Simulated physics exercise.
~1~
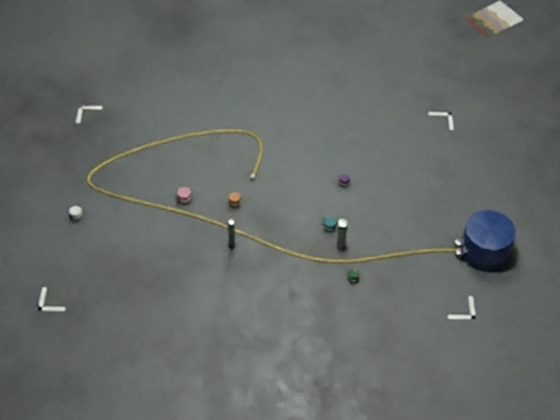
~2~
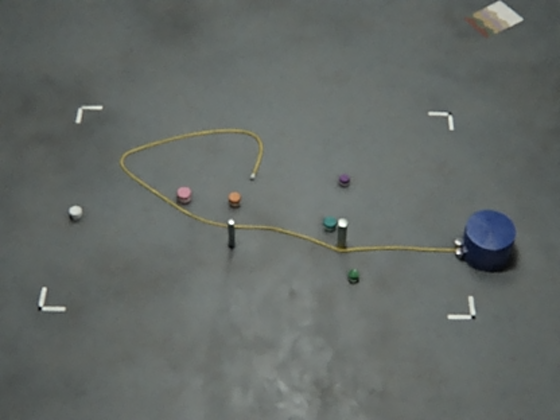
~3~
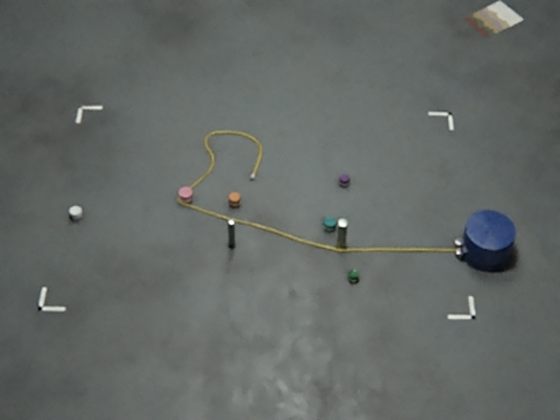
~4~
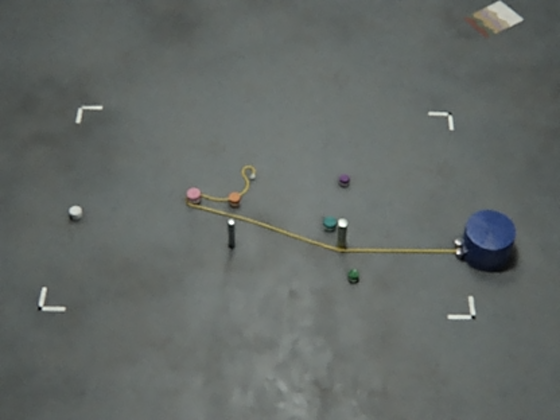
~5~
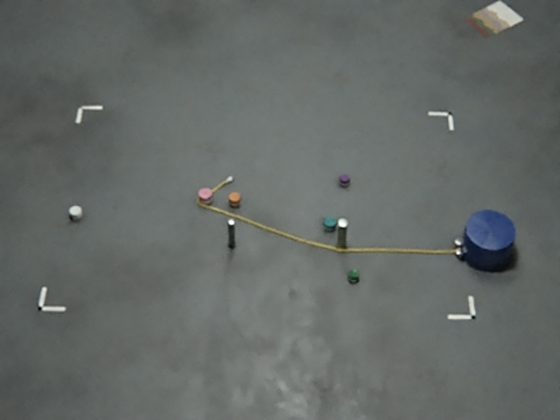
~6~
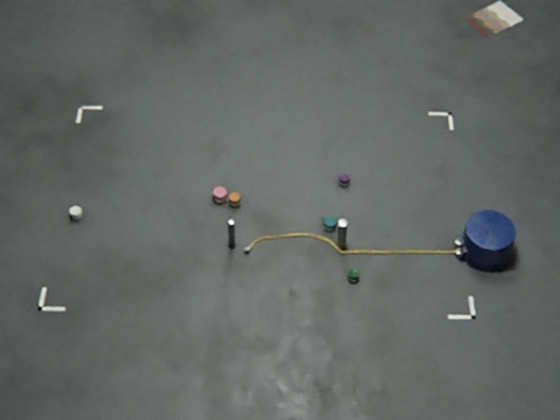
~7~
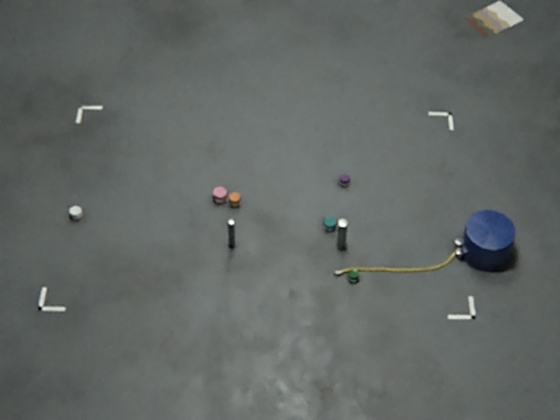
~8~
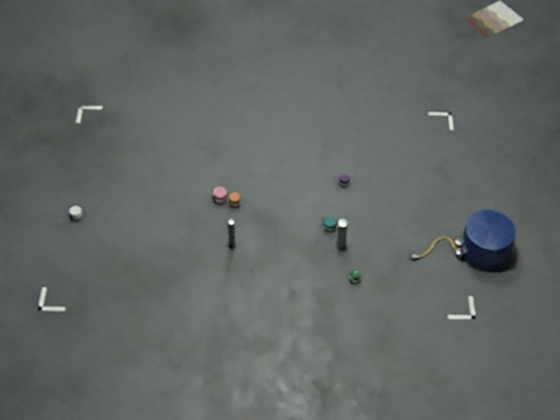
The footage shows a yellow lead looped across a grey floor among two dark posts and several small coloured containers, gradually drawing in toward a blue drum at right. It drags the pink container rightward beside the orange one, then slips free, leaving a short length by the drum.
